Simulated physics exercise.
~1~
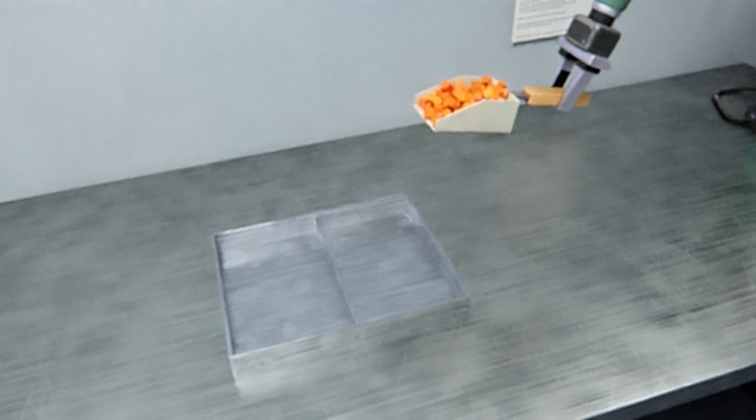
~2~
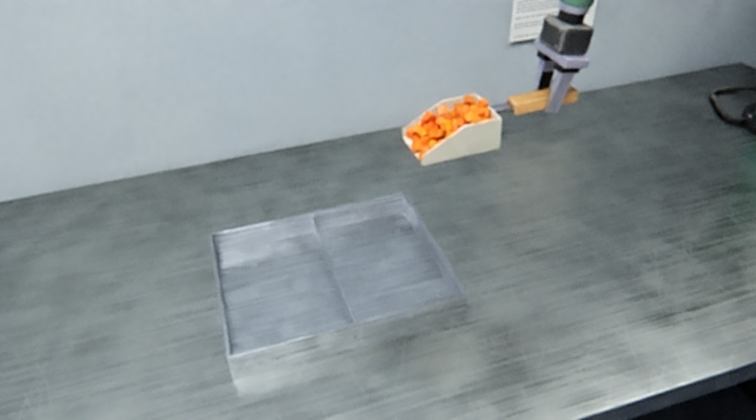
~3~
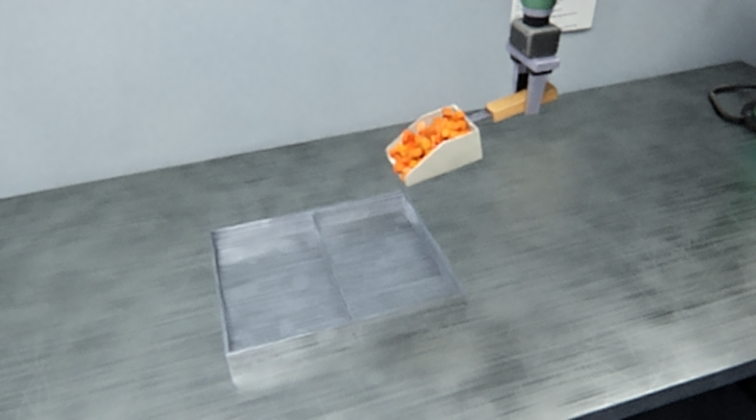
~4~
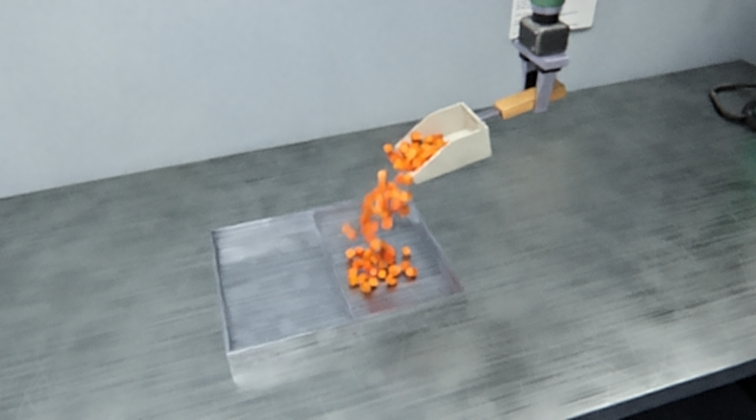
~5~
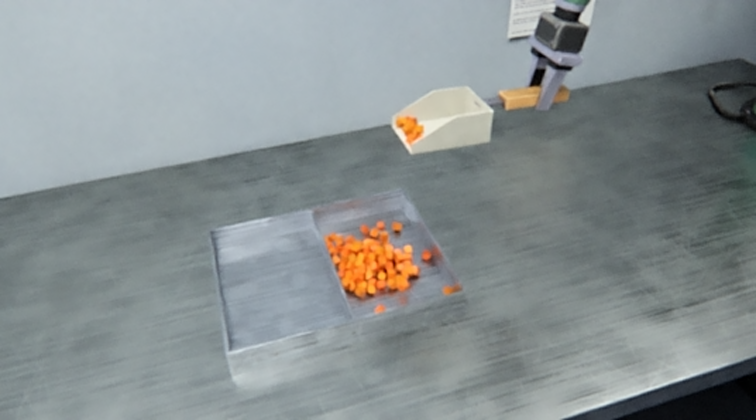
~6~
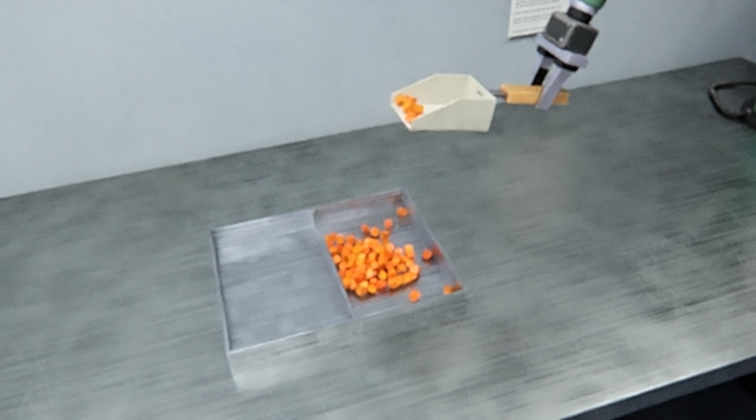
A robot arm lowered a pale scoop full of orange vegetable cubes toward a clear divided tray and tipped them into the right-hand section, then levelled and lifted the scoop, leaving most cubes piled there and a few still in the scoop.
